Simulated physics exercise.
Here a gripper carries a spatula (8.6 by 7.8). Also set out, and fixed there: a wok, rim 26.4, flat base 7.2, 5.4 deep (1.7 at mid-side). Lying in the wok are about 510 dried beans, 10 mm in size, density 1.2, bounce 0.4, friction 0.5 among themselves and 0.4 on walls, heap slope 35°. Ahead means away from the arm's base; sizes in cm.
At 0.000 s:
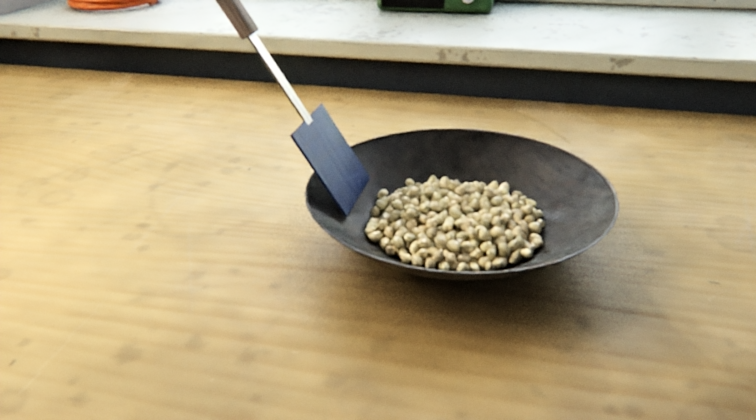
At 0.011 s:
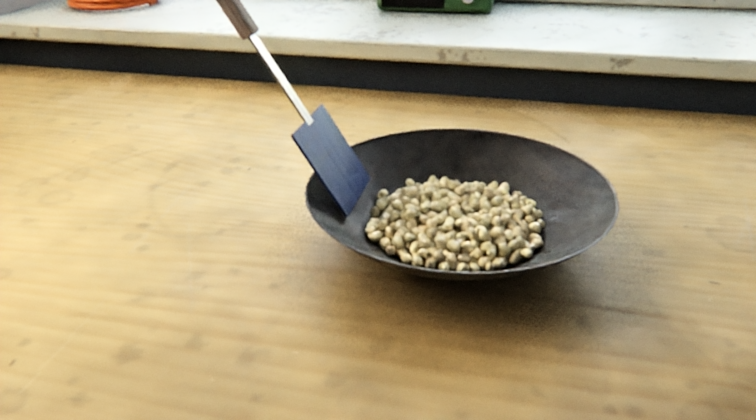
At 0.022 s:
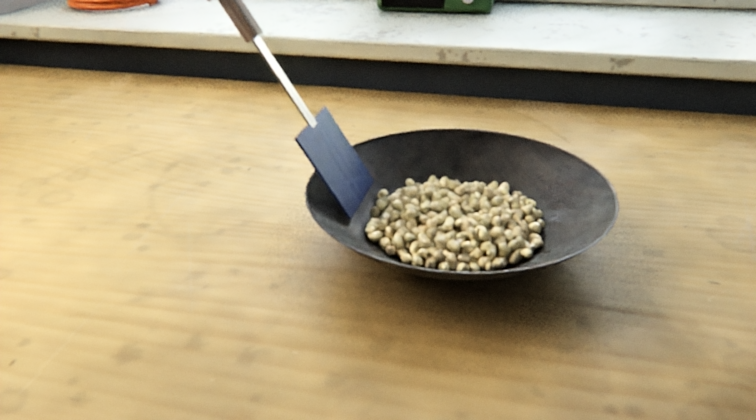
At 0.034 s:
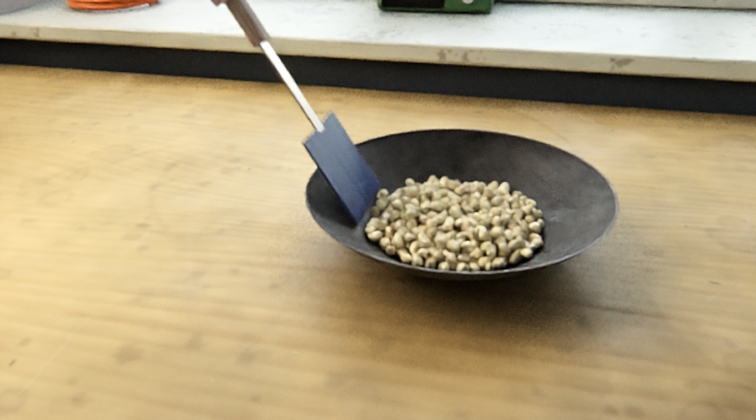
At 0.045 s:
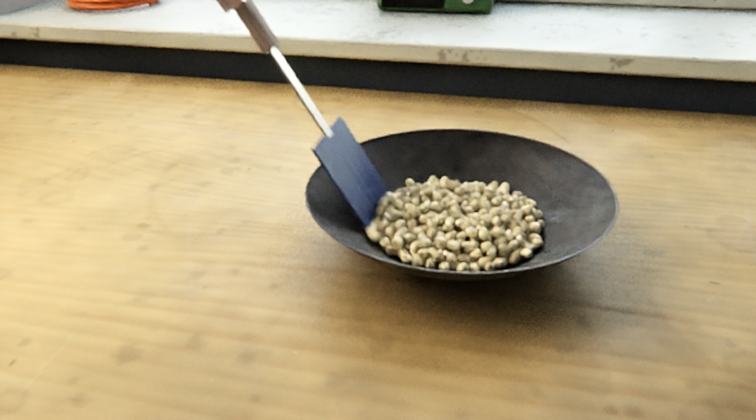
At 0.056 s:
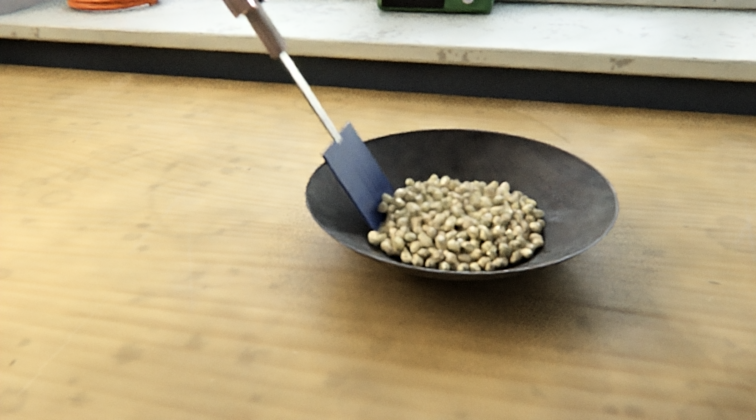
The video shows a dark wok holding a heap of pale dried beans on a wooden surface, while a blue spatula moves slightly to the right along the wok's left side and nudges the beans at the heap's left edge.
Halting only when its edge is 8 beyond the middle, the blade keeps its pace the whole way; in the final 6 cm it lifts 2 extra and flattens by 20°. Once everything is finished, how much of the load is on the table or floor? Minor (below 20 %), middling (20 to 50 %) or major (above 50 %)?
Middling.
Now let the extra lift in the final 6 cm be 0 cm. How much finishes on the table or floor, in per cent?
About 30 %.
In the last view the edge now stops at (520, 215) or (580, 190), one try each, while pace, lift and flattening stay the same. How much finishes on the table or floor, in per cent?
First try about 5 percent, second about 45 percent.
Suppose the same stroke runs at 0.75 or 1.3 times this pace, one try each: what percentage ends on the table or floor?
Try one about 15 %, try two about 40 %.
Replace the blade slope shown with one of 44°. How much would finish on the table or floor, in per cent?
25 %.
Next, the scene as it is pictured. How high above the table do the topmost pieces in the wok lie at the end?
Close to 6.0 centimetres high.
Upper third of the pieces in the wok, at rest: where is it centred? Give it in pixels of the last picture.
Close to pixel (560, 214).
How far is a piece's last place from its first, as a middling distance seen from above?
Roughly 8 cm.
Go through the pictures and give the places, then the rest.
In the first picture, spatula top edge at (307, 119), sloping 58°; upper third of the load around (458, 214), from x 370 to 540, top at y 180; 513 in the wok.
In the second picture, spatula top edge at (307, 119), sloping 58°; upper third of the load around (458, 214), from x 370 to 540, top at y 180.
In the third picture, spatula top edge at (311, 121), sloping 58°; upper third of the load around (458, 214), from x 370 to 540, top at y 180.
In the fourth picture, spatula top edge at (318, 126), sloping 58°; upper third of the load around (458, 214), from x 370 to 540, top at y 180.
In the fifth picture, spatula top edge at (327, 132), sloping 58°; upper third of the load around (458, 214), from x 370 to 540, top at y 180.
In the sixth picture, spatula top edge at (336, 137), sloping 58°; upper third of the load around (457, 214), from x 375 to 540, top at y 180; 513 in the wok.
By 0.13 s, sloping 58°, highest piece 5 above the table; 513 in the wok.
By 0.20 s, sloping 52°, highest piece 7 above the table; 511 in the wok, 2 on the blade or in flight.
By 0.43 s, sloping 38°, highest piece 6 above the table; 357 in the wok, 137 on the table or floor, 19 on the blade or in flight.
By 1.48 s, sloping 38°, highest piece 6 above the table; 356 in the wok, 157 on the table or floor.
Final count, 356 in the wok, 157 on the table or floor. That is 31 % on the table or floor.
